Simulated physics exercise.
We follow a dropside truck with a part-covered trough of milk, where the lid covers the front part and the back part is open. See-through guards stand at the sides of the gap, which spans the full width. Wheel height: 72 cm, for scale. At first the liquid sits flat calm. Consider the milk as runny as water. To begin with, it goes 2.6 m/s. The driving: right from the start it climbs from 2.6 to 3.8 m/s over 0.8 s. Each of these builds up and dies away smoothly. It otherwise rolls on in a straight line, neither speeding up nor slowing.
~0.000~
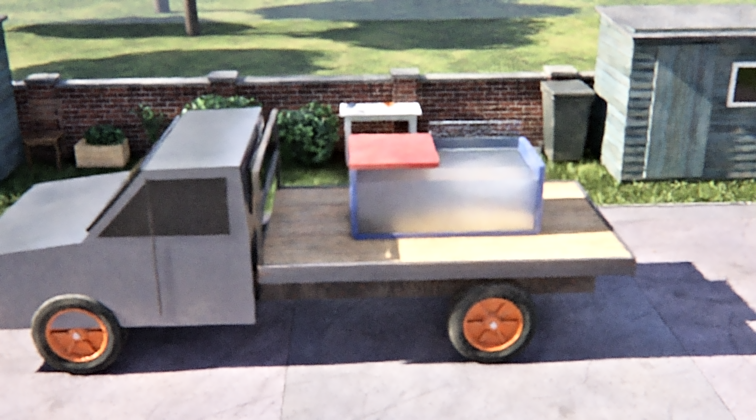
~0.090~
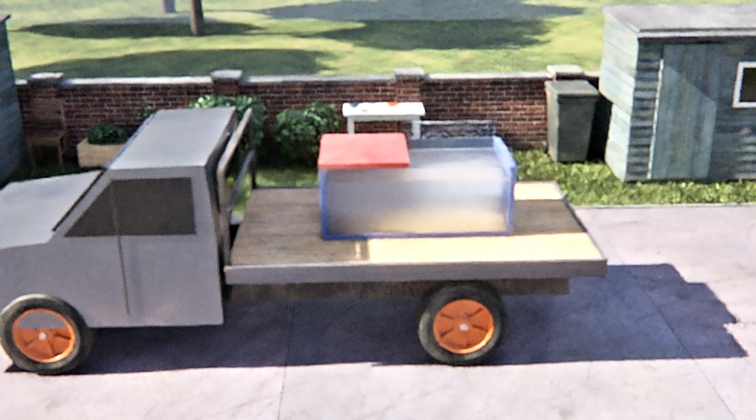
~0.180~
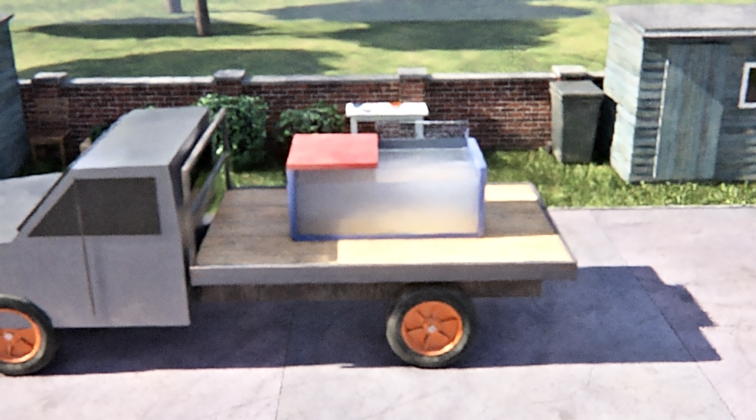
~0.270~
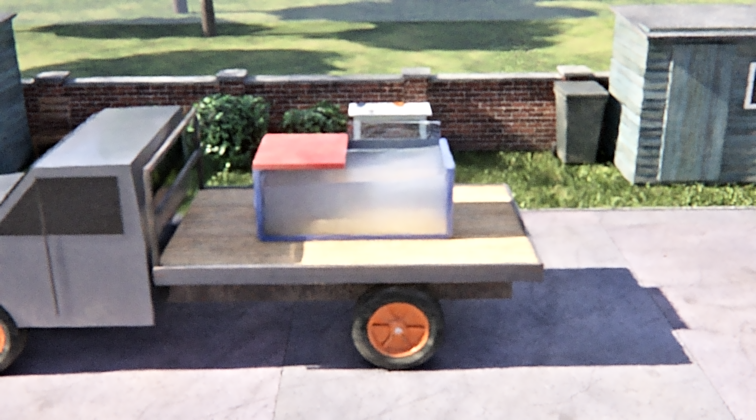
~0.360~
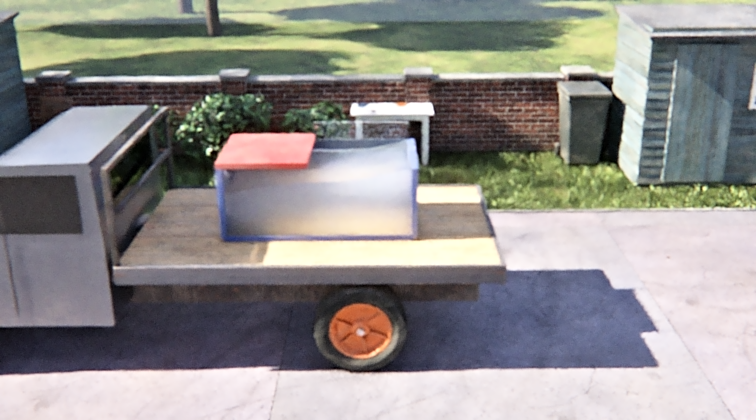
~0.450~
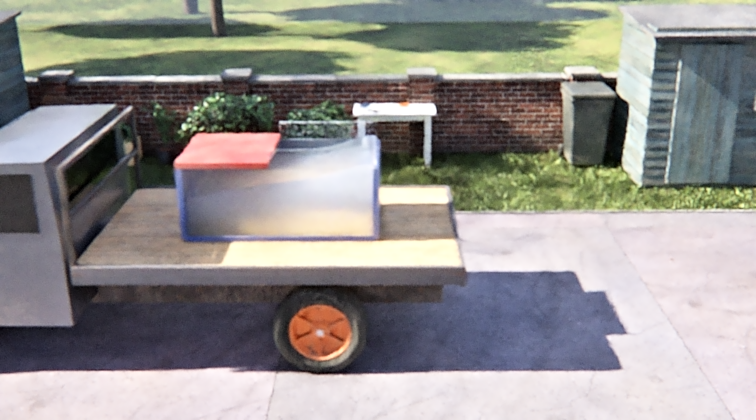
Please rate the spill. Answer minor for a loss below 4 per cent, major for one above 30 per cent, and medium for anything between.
It is medium.
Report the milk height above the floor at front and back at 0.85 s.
Front: 24 cm; back: 58 cm.
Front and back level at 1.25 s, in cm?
About 44 cm in front and 42 cm behind.
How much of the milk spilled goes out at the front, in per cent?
Roughly 0 percent.
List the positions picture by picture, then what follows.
The surface is at (371, 183) near the front wall; the surface is at (520, 180) near the back wall; the front is on the left; the opening runs from (539, 161) to (439, 163); a wheel hub at (494, 327), in the first frame.
The surface is at (341, 184) near the front wall; the surface is at (491, 181) near the back wall, in the second frame.
The surface is at (309, 185) near the front wall; the surface is at (461, 181) near the back wall, in the third frame.
The surface is at (276, 188) near the front wall; the surface is at (429, 179) near the back wall, in the fourth frame.
The surface is at (239, 193) near the front wall; the surface is at (393, 175) near the back wall, in the fifth frame.
The surface is at (200, 198) near the front wall; the surface is at (353, 169) near the back wall; a wheel hub at (320, 336), in the sixth frame.
Then, 0.85 s in, the surface stands 57 cm at the back and 24 cm at the front; 4 per cent is out, over the back.
Then, 1.25 s in, the surface stands 41 cm at the back and 45 cm at the front; 4 per cent is out, over the back.
Then, 1.60 s in, the surface stands 29 cm at the back and 51 cm at the front; 4 per cent is out, over the back.
Then, 3.68 s in, 6 per cent is out, over the back, 31 of 510 litres.
